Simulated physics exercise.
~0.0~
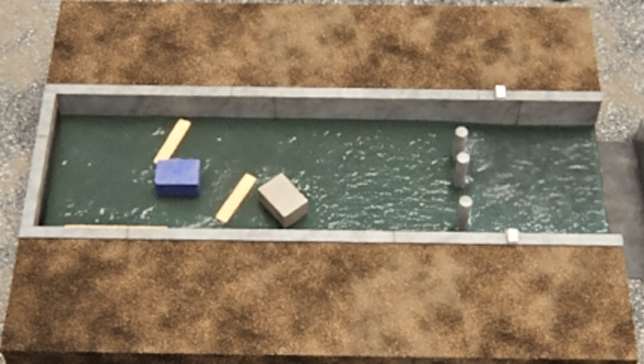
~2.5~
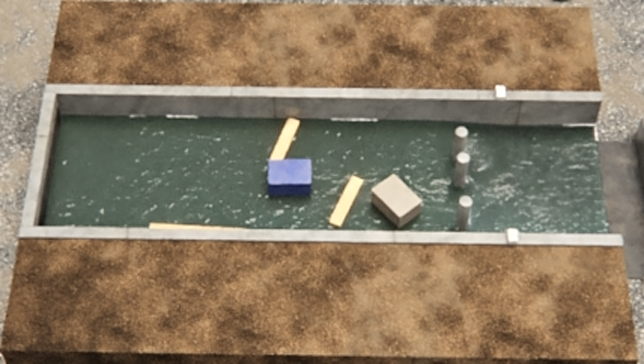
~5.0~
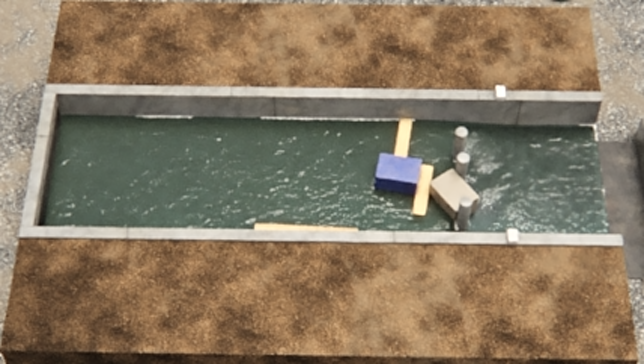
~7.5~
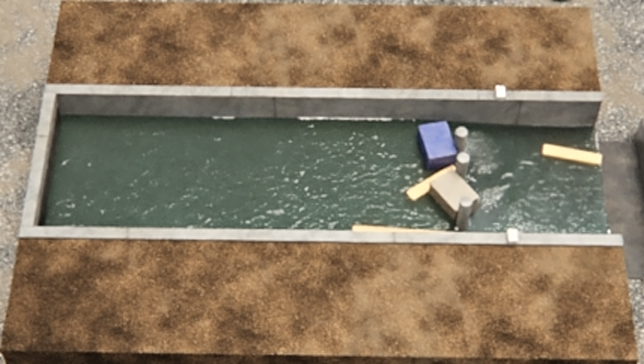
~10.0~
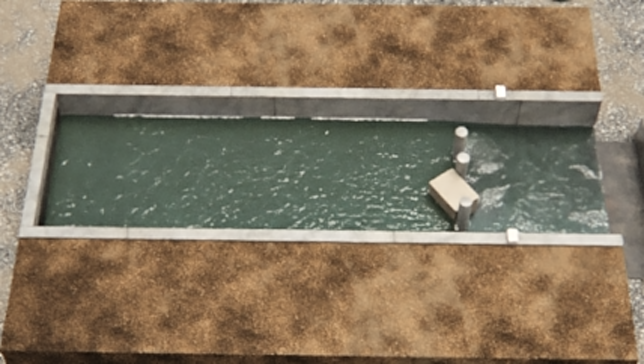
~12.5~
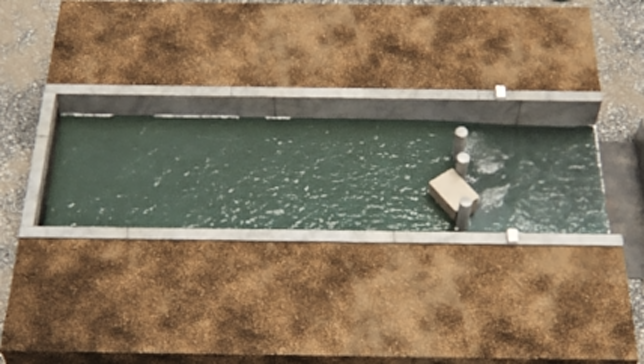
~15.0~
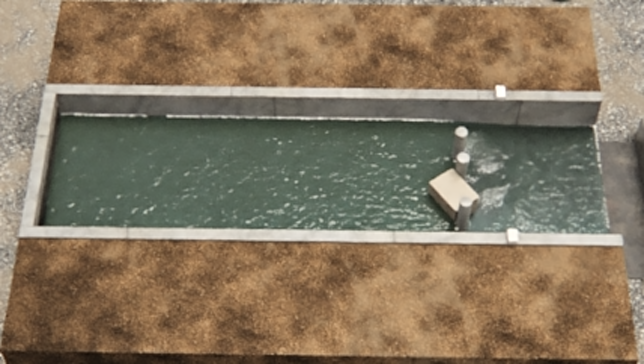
A blue crate, a beige box and three yellow planks float at the left of a straight, concrete-lined channel of dark green water, seen from high above between two brown earth banks. All of them drift right toward three grey posts standing in a row near the right end. The beige box stops against the lower posts, while the upper plank slips past them. The blue crate reaches the upper posts and turns, and a short plank swings behind the box. Then the crate and every plank are gone from view, leaving only the beige box resting against the posts.
